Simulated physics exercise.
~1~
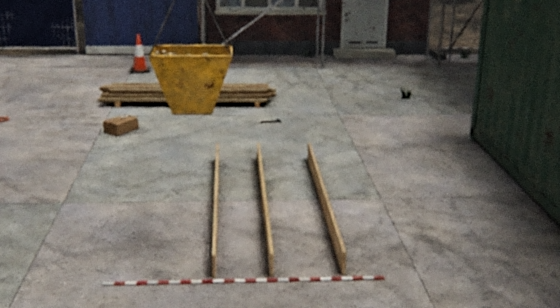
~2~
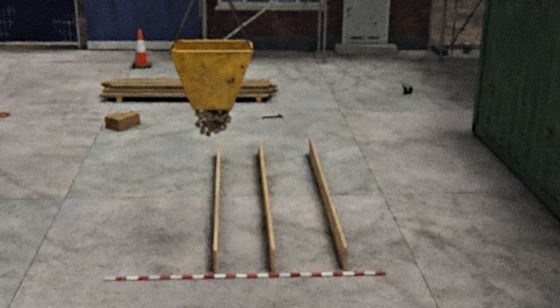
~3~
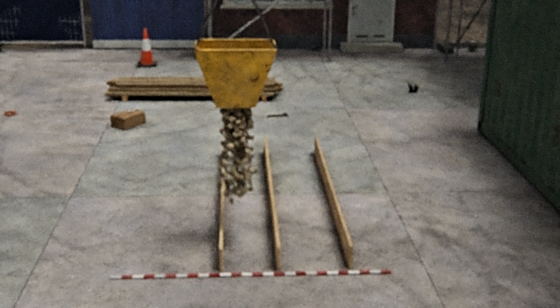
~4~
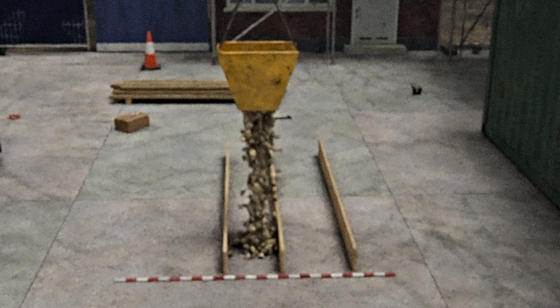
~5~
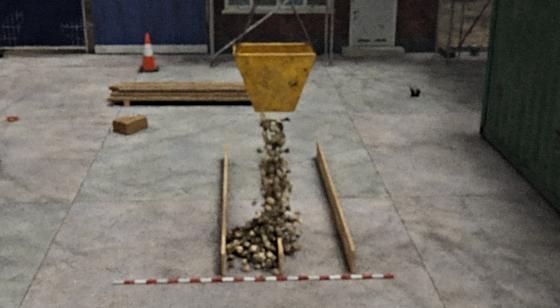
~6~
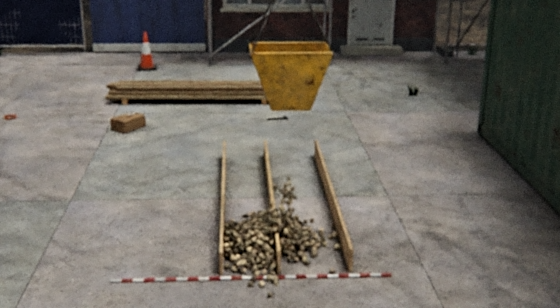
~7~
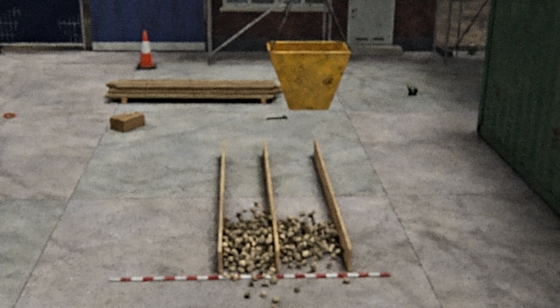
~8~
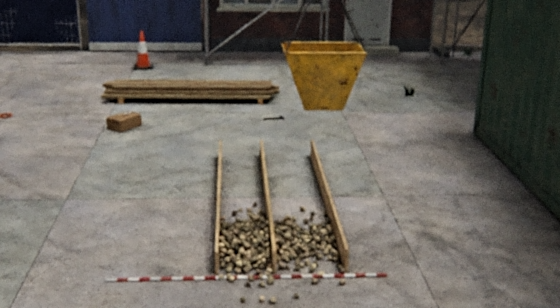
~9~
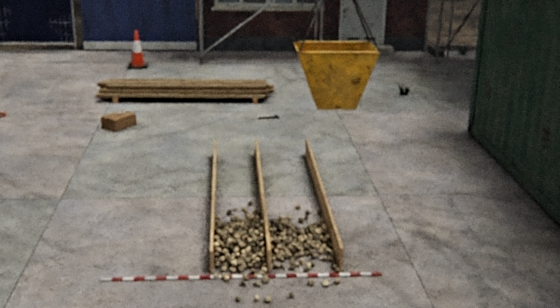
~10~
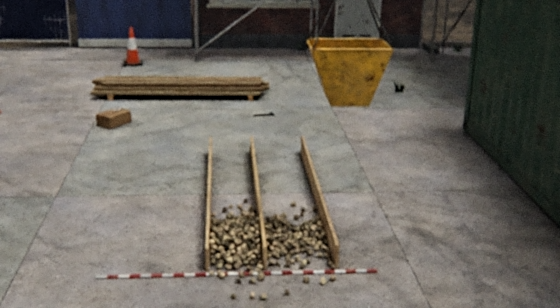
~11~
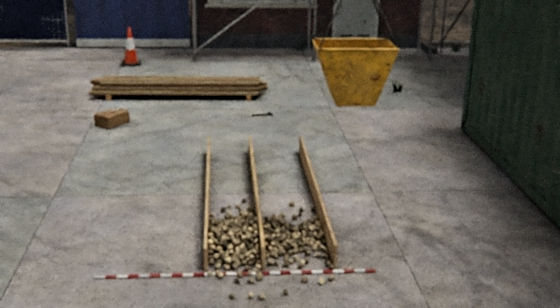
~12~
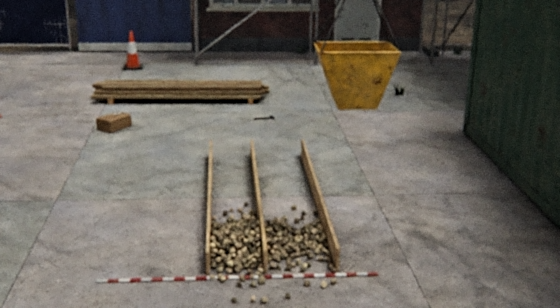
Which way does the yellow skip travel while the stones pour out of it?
The yellow skip travels to the right, and it keeps going that way for a while after the stones have run out.
